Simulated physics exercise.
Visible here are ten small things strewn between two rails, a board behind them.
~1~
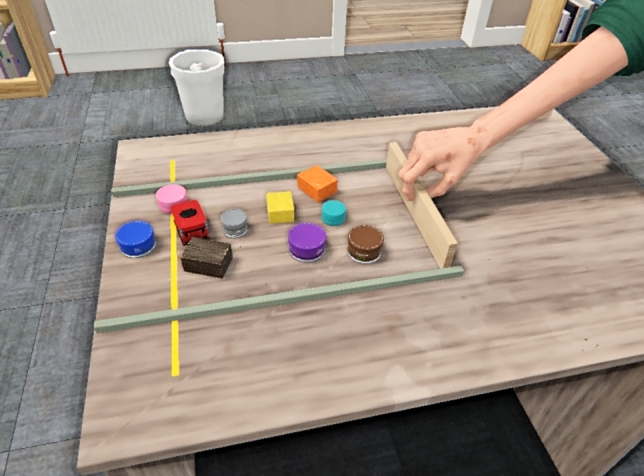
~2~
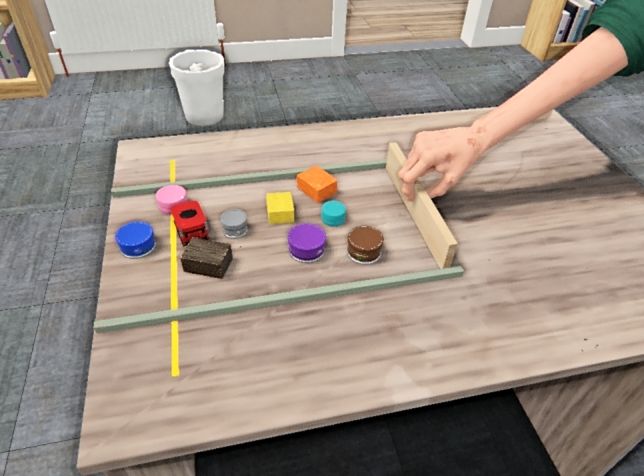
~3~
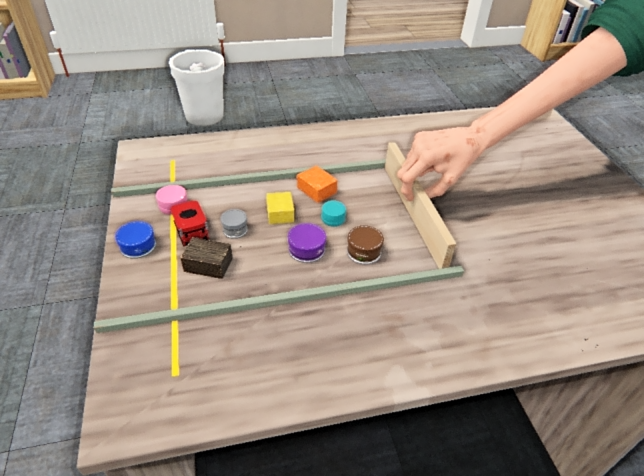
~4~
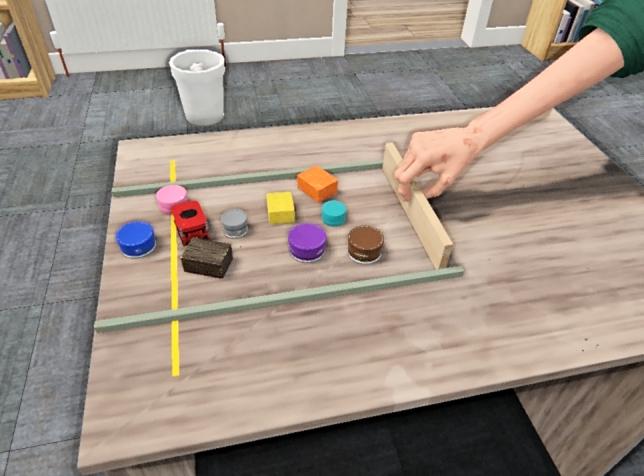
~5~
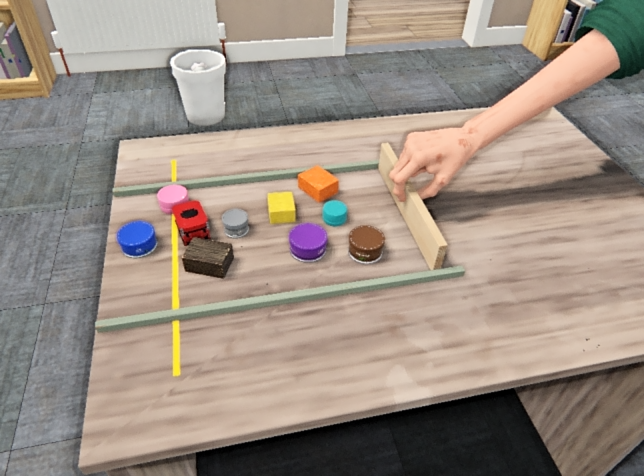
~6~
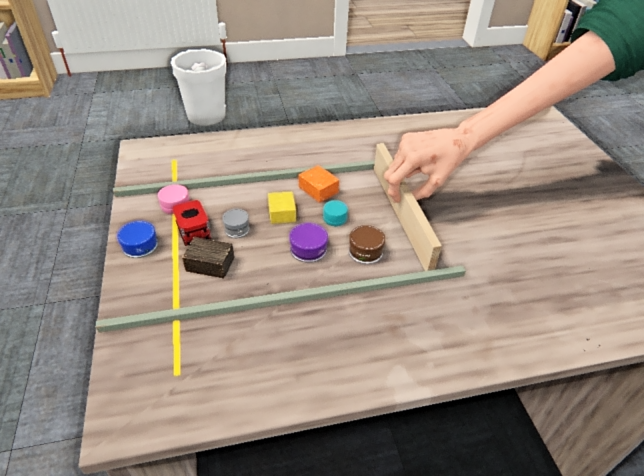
On a wooden tabletop in a carpeted room, a hand slides an upright board slightly left between two green rails, while the small colourful pots, blocks and other objects scattered near a yellow tape line show almost no movement.
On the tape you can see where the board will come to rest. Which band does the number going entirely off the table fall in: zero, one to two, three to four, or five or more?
Most likely just one, perhaps two, will tumble off the end.
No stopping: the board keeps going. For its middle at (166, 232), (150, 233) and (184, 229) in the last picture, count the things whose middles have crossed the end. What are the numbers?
2, 4 and 1.
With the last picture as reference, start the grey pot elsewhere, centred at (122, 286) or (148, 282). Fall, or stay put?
Well, the grey pot stays aboard in the first case and stays aboard in the second.
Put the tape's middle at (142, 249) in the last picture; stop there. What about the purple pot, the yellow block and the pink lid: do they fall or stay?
The purple pot? It is safe. The yellow block? It is safe. The pink lid? It does not stay.
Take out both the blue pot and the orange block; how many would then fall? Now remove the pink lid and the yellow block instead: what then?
First 0, then 1.
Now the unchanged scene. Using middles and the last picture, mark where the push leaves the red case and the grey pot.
Going in order, first (110, 232) and next (135, 243).
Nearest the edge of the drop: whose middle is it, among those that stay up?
That one is the red case.
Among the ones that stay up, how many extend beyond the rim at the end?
That comes to 2 of them.
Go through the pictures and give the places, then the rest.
Blue pot (136, 240); pink lid (172, 200); red case (190, 222); board (417, 201); tape (174, 245), in the first frame.
Pink lid (172, 200); board (417, 201), in the second frame.
Red case (190, 223); black block (207, 258), in the third frame.
Blue pot (136, 240); yellow block (280, 208), in the fourth frame.
Pink lid (174, 199); purple pot (308, 243), in the fifth frame.
Blue pot (138, 239); pink lid (174, 199); red case (192, 222); board (403, 202); tape (175, 245), in the sixth frame.
Early on, none off yet; blue pot at rest near (138, 239); pink lid at rest near (174, 199); red case at rest near (192, 222).
A while later, none off yet; blue pot travelled about its own width near (109, 242); pink lid travelled a little near (164, 200); red case travelled about its own width near (144, 229).
Finally, the number that fall off is one or two; lost, blue pot.
